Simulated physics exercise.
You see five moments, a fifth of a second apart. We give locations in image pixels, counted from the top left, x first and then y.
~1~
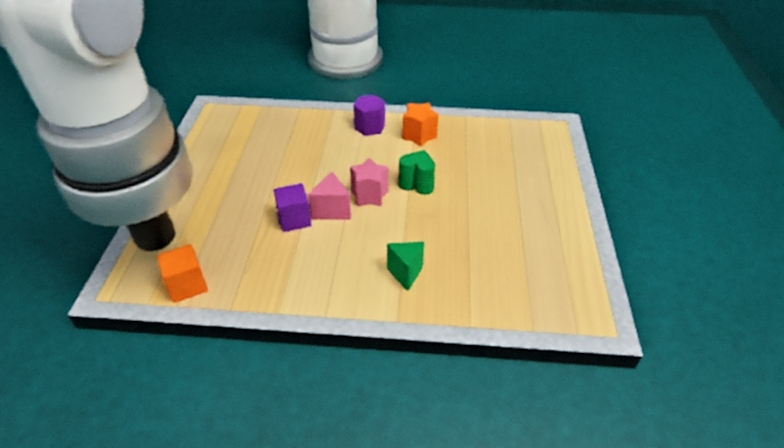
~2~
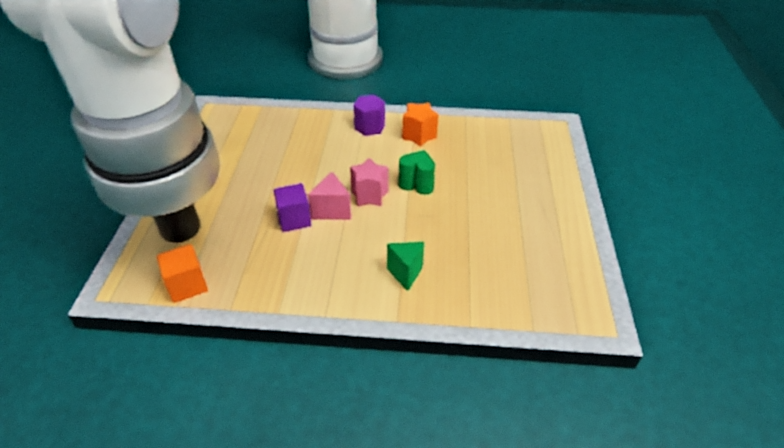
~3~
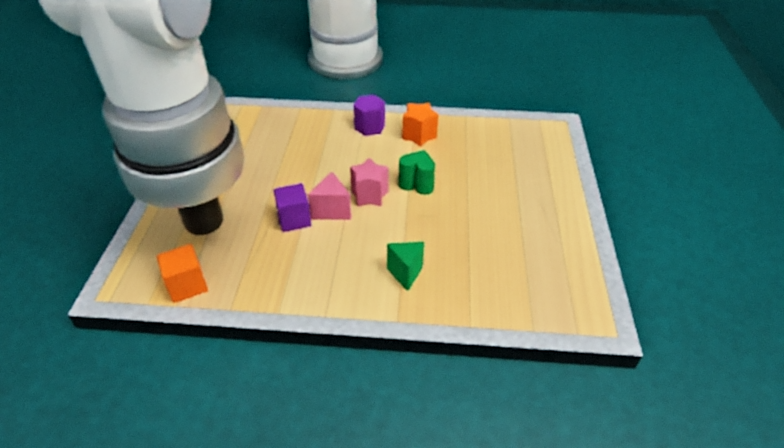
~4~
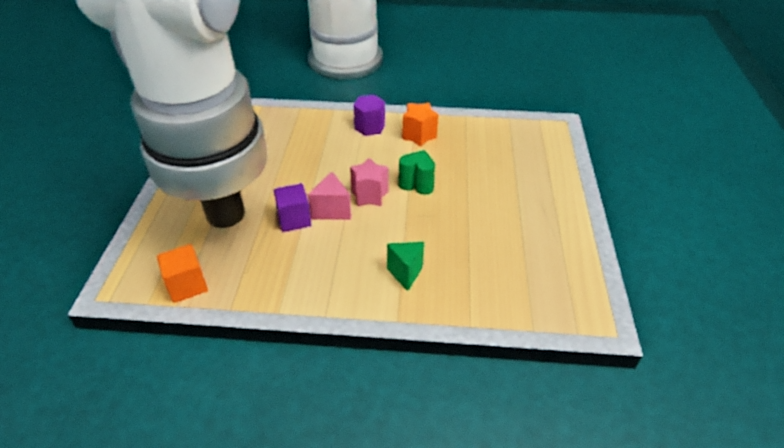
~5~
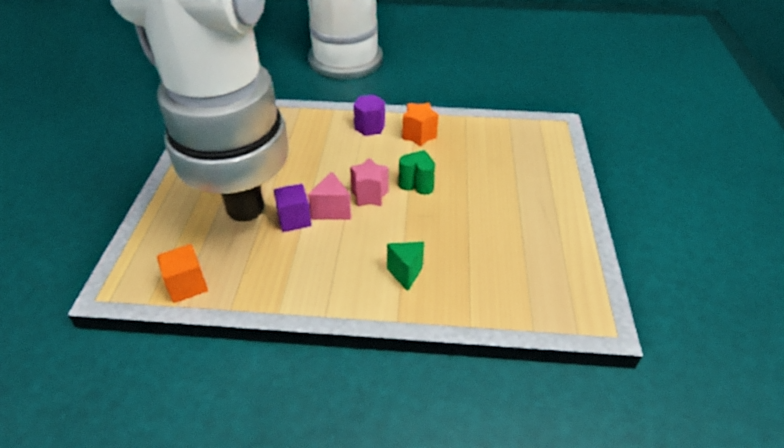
A robot arm moves right across the wooden board, from the orange block toward the purple cube.
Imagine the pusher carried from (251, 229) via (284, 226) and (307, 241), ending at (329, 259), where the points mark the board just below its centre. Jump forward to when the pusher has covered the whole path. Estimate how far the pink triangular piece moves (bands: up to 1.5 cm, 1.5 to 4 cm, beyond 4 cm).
It shifts by 1.5 to 4 cm.
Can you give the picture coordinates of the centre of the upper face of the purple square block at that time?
I expect it at (347, 211).
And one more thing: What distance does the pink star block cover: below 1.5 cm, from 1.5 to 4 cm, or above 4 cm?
The displacement of the pink star block is below 1.5 cm.
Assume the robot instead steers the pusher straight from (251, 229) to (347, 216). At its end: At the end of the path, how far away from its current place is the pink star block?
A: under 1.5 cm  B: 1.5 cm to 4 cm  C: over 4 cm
My pick is B.
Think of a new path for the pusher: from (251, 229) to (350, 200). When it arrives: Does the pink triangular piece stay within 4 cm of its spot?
I believe not.
On the path given first. One third of the way, pusher at (281, 207); purple square block at (315, 196), turned 15° clockwise; pink triangular piece at (343, 185), turned 30° anticlockwise.
Two thirds of the way, pusher at (304, 222); purple square block at (337, 207); pink triangular piece at (356, 188), turned 60° anticlockwise; pink star block at (375, 167), turned 15° anticlockwise.
At the end, pusher at (327, 240); purple square block at (347, 211), turned 30° anticlockwise; pink triangular piece at (359, 190), turned 75° anticlockwise; pink star block at (375, 167), turned 15° anticlockwise; green triangular piece unmoved.
